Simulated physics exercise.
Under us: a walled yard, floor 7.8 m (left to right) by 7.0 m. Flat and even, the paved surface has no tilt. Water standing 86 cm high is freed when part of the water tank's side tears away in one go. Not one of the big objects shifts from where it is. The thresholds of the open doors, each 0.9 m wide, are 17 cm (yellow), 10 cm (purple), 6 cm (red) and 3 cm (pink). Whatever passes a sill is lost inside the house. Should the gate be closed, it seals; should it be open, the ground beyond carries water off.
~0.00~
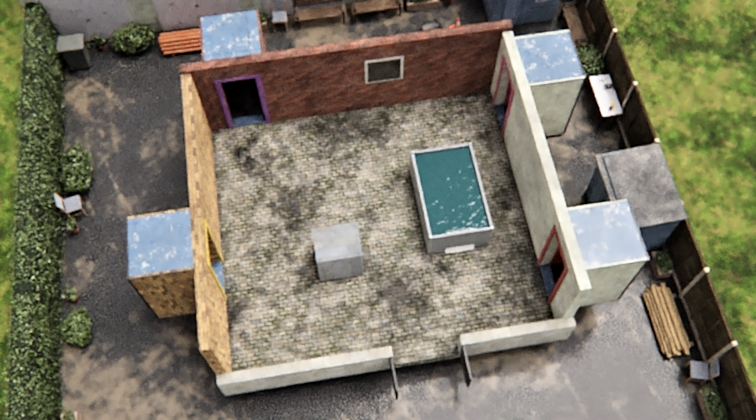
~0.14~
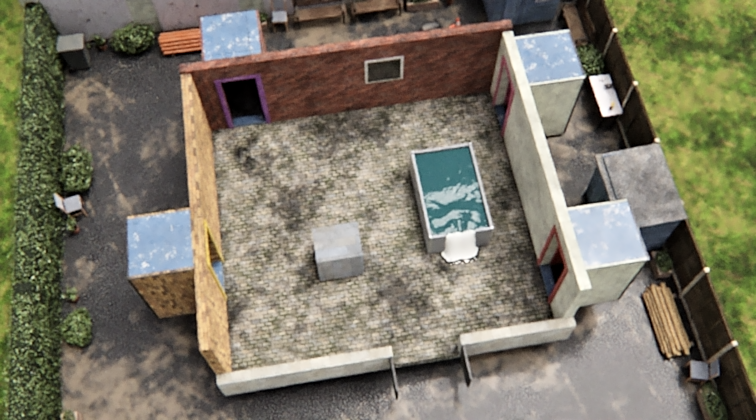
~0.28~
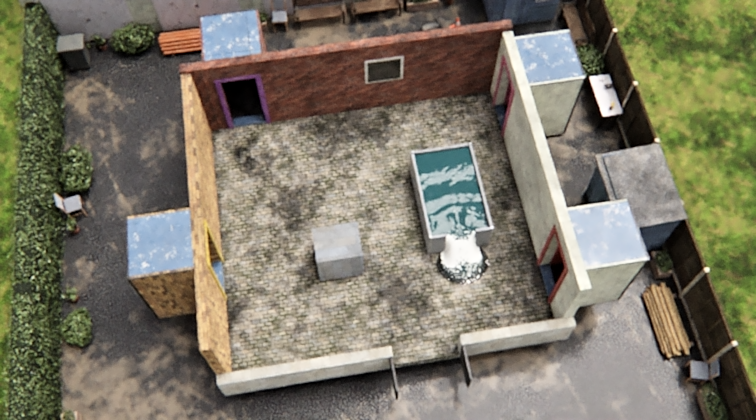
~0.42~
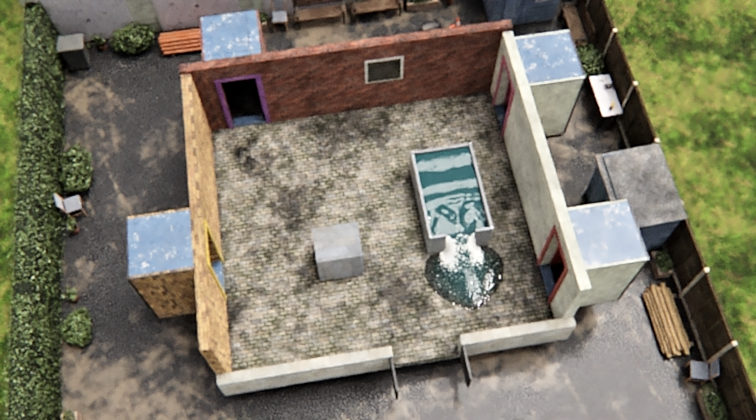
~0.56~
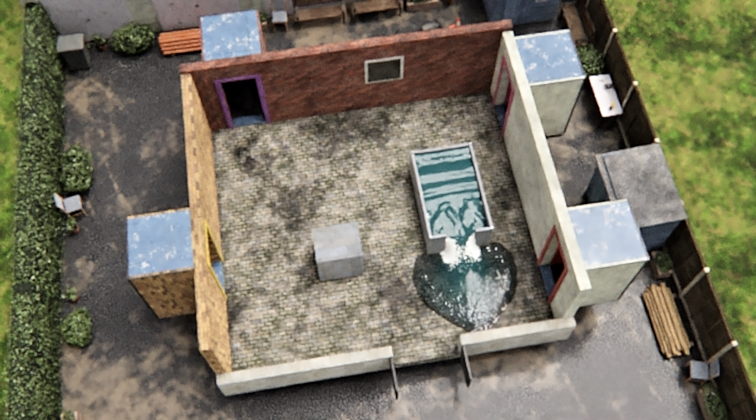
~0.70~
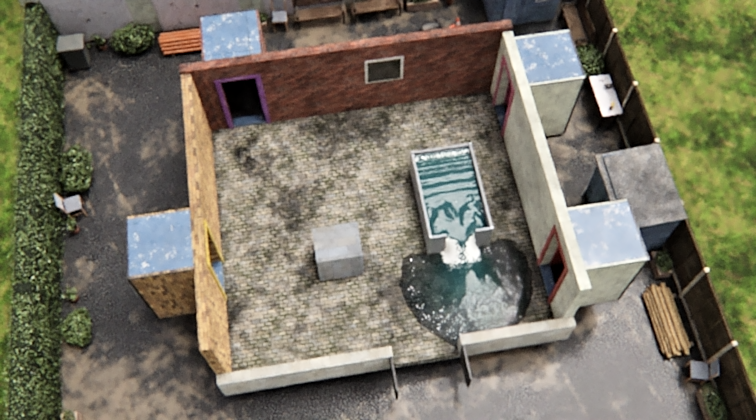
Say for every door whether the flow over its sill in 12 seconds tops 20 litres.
One by one: The yellow door never tops the limit; the purple door never tops the limit; the red door tops the limit; the pink door tops the limit.
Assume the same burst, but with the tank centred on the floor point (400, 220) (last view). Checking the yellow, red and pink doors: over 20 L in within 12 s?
Well, against that limit, at yellow it's within bounds, at red it's too much, and at pink it's within bounds.
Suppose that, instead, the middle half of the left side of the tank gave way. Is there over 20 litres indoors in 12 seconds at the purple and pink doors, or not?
Purple: Beyond limit; pink: Beyond limit.
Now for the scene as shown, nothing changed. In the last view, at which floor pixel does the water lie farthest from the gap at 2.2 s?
Roughly at pixel (317, 367).
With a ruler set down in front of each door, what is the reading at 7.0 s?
Measured in centimetres, the yellow door gives 4, the purple door 0, the red door 12 and the pink door 6.
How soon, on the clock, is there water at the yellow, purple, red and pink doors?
So yellow at 5.5 s, purple at 11.5 s, red at 0.8 s, and pink at 4.5 s.
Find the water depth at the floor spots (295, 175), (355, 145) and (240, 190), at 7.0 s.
Close to 0, 0 and 0 centimetres.
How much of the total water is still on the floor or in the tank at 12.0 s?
Close to 62 in a hundred remains.
After 1.4 s water covers 20 % of the floor and is deepest (50 cm) near (461, 251); yellow door not reached, purple door not reached, red door 11 cm at the sill, 2 L in, pink door not reached.
After 2.2 s water covers 20 % of the floor and is deepest (39 cm) near (518, 334); yellow door not reached, purple door not reached, red door 18 cm at the sill, 29 L in, pink door not reached.
After 3.5 s water covers 30 % of the floor and is deepest (32 cm) near (461, 251); yellow door not reached, purple door not reached, red door 15 cm at the sill, 79 L in, pink door not reached.
After 7.0 s water covers 50 % of the floor and is deepest (18 cm) near (461, 251); yellow door 4 cm at the sill, 0 L in, purple door not reached, red door 12 cm at the sill, 201 L in, pink door 6 cm at the sill, 5 L in.
After 12.0 s water covers 85 % of the floor and is deepest (9 cm) near (461, 251); yellow door 4 cm at the sill, 0 L in, purple door 6 cm at the sill, 0 L in, red door 7 cm at the sill, 238 L in, pink door 6 cm at the sill, 34 L in.
